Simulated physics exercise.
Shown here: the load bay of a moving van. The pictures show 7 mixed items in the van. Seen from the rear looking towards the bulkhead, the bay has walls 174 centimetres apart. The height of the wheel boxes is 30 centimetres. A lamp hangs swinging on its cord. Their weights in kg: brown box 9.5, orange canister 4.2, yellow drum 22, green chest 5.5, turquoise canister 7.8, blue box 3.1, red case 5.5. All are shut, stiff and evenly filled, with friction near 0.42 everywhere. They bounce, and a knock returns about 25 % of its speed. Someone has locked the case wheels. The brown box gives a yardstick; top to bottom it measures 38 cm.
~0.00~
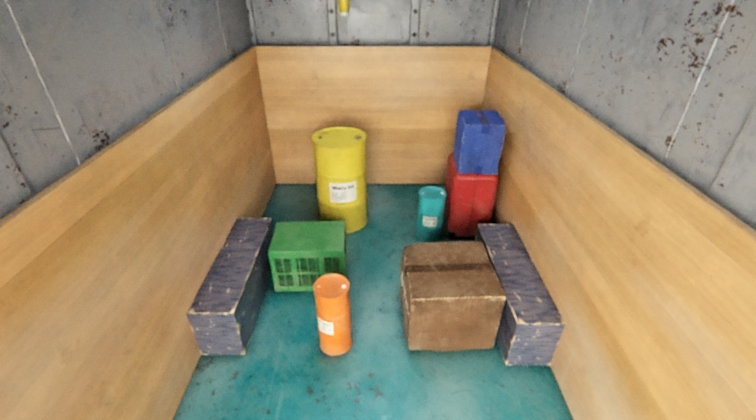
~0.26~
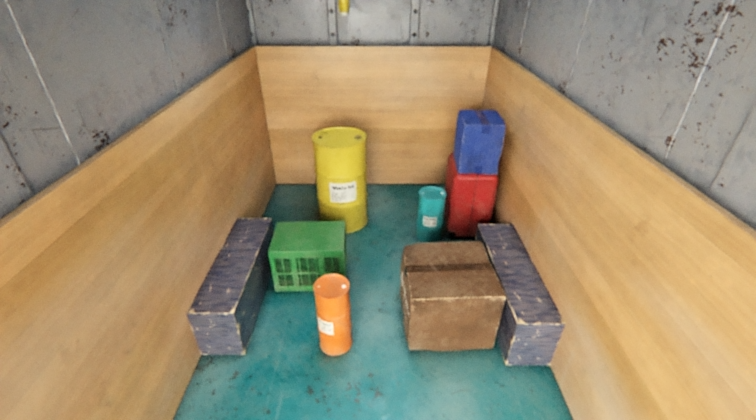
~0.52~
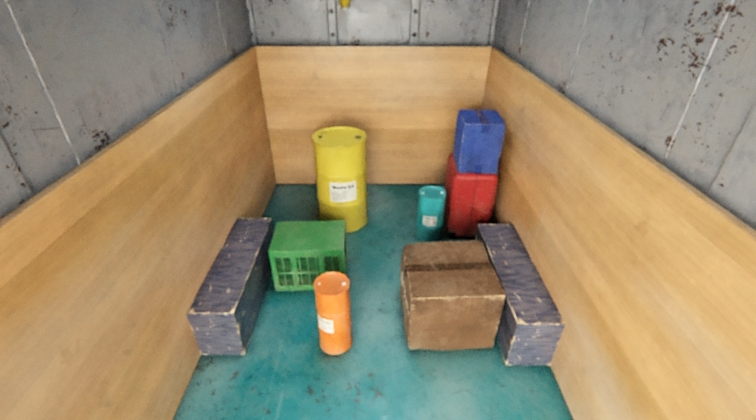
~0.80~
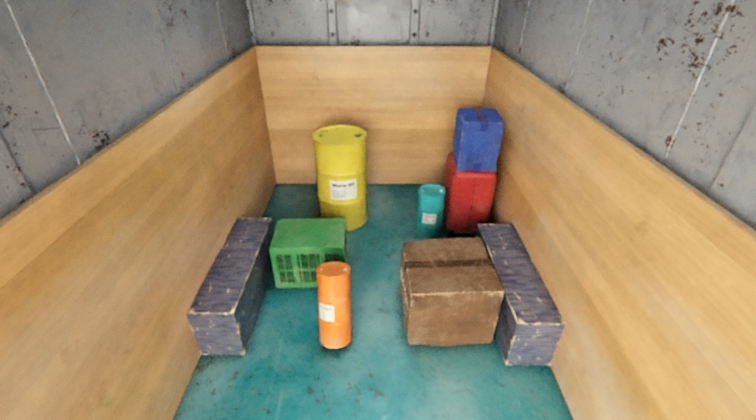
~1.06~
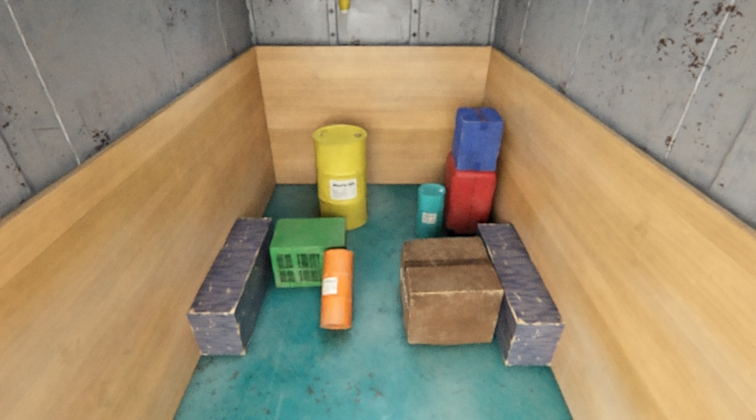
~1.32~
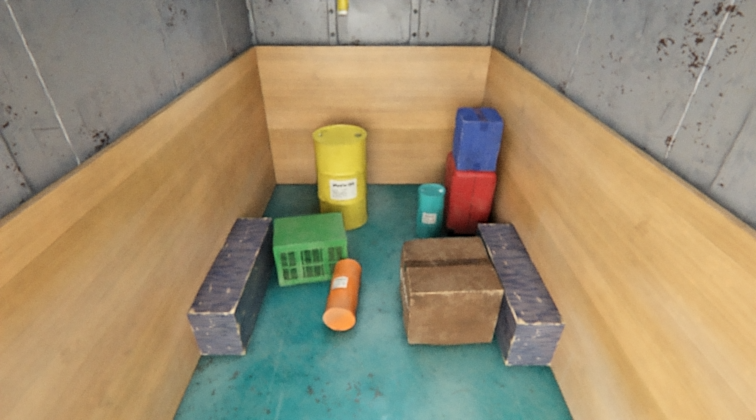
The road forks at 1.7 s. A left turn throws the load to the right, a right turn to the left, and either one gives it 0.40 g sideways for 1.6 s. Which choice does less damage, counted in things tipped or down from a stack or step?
I'd swing left.
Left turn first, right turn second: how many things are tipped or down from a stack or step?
Steering left costs 1, steering right costs 5.
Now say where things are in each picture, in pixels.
In the first frame, smooth; brown box (446, 294); orange canister (334, 315).
In the second frame, force 0.29 g forwards; turquoise canister (431, 215); blue box (478, 142).
In the third frame, force 0.45 g forwards; red case (468, 195); yellow drum (342, 180).
In the fourth frame, force 0.36 g forwards; orange canister (335, 305) at 16° to upright; green chest (312, 252) shifted 3 cm.
In the fifth frame, smooth; orange canister (337, 289) at 57° to upright; blue box (476, 139) shifted 5 cm.
In the sixth frame, smooth; brown box (445, 289) shifted 4 cm; orange canister (344, 293) on its side.
Turning left. Around 2.02 s, force 0.40 g right; orange canister on its side near (367, 295); brown box shifted 4 cm near (445, 289); green chest shifted 8 cm.
Around 2.32 s, force 0.40 g right; orange canister on its side near (393, 296); brown box shifted 5 cm near (452, 290); blue box at 4° to upright.
Around 3.52 s, smooth; orange canister on its side near (395, 296); brown box shifted 6 cm near (453, 289); blue box shifted 5 cm.
Finally (4.4 s), on their side or leaning hard in the van, orange canister; the other 6 still in place (within 15 cm). Final places as that camera would see them, brown box near (453, 289), orange canister near (394, 296).
Turning right instead, orange canister, yellow drum, turquoise canister, blue box and red case tipped over or down from a stack or step, 5 of 7 in all.
